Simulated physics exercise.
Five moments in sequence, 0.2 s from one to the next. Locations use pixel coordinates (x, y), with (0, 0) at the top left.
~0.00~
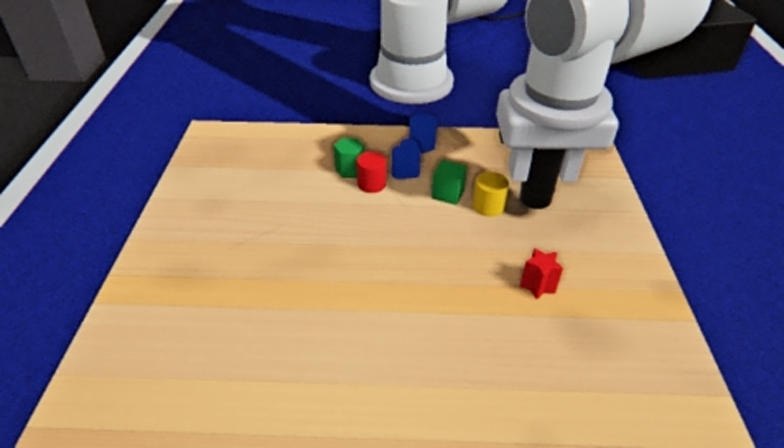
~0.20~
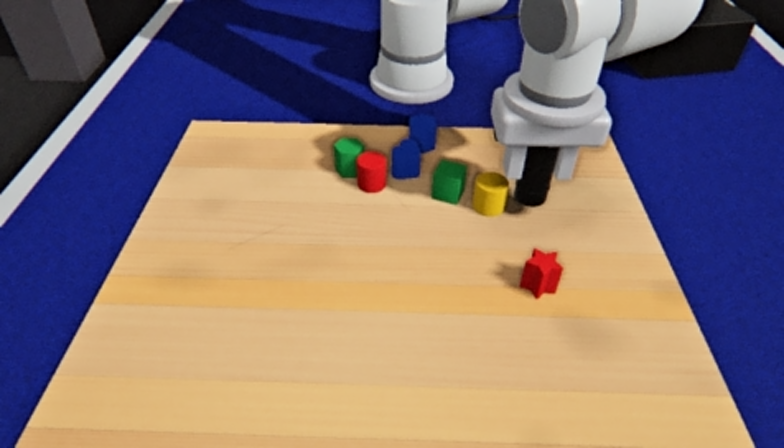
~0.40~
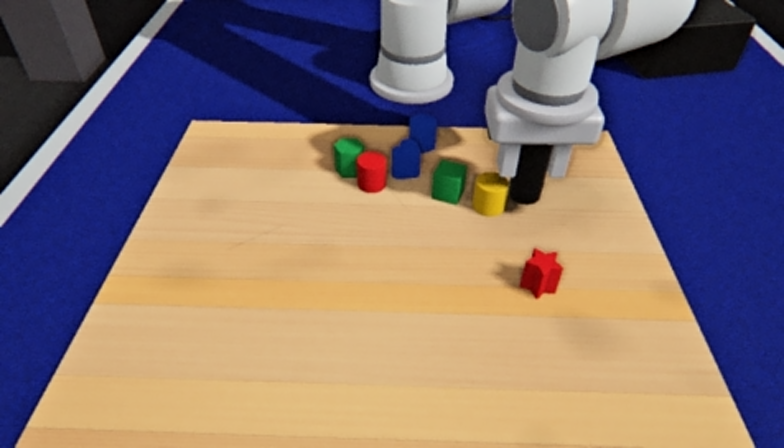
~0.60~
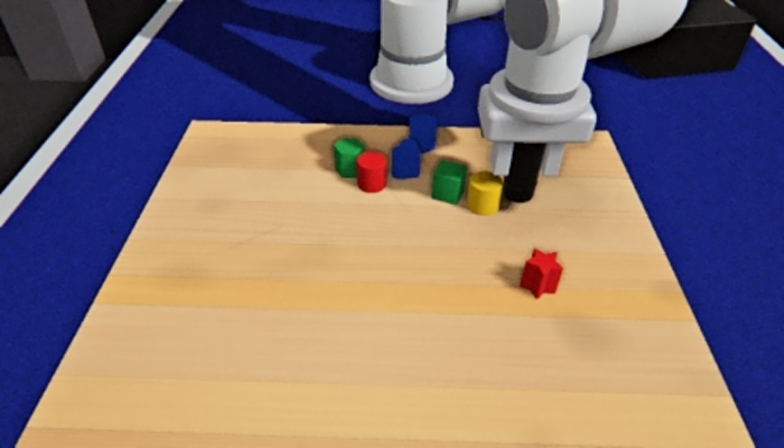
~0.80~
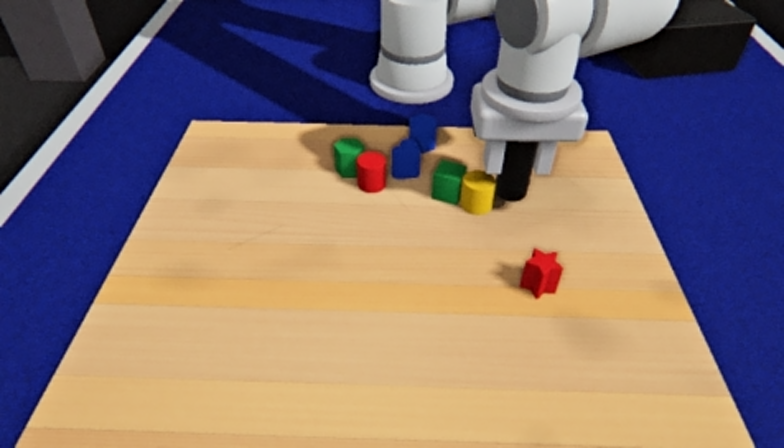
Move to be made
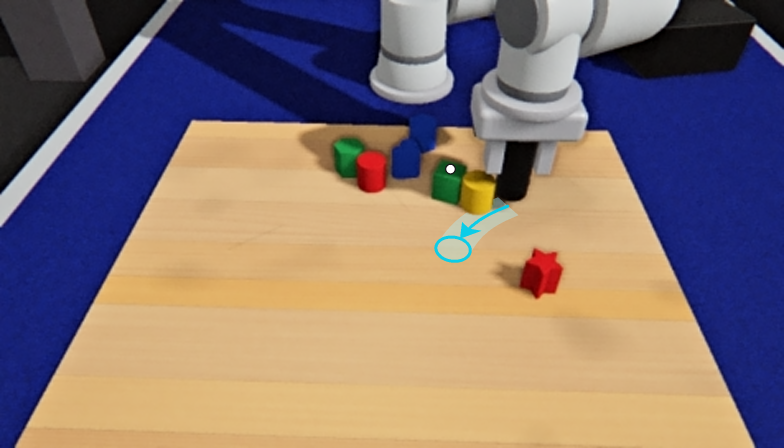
A robot arm moves its black post left and nudges the yellow cylinder slightly left.
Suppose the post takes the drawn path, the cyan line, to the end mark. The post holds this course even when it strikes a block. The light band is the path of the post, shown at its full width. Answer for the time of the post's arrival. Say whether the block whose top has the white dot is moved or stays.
The block whose top has the white dot moves.
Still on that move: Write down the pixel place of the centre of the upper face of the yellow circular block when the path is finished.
In the picture, it is at (446, 188).
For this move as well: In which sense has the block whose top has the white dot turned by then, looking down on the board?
Viewed from the top, it goes clockwise.
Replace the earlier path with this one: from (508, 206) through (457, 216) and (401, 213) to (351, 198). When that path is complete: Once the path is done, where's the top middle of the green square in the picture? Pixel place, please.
Its top middle is near (423, 162).
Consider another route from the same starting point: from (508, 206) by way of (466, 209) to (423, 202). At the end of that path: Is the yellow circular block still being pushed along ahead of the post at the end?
In short: Yes.
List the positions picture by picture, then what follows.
The first picture shows tip of the post at (535, 200), middles of tops, green square at (450, 169), yellow circular block at (493, 181).
The second picture shows post at (530, 198), nothing pushed.
The third picture shows post at (524, 196), nothing pushed.
The fourth picture shows post at (518, 194), yellow circular block at (487, 180).
The fifth picture shows post at (511, 193), green square at (450, 169), yellow circular block at (480, 179).
The line goes from (508, 206) by way of (486, 216) and (467, 231) to (453, 249); the dot is on the green square.
On the path given first. One third of the way, post at (488, 203); green square at (440, 167), turned 30° clockwise; yellow circular block at (457, 184).
Two thirds of the way, post at (469, 217); green square at (439, 167), turned 35° clockwise; yellow circular block at (446, 188).
At the end, post at (455, 235); green square at (439, 167), turned 35° clockwise; yellow circular block at (446, 188).
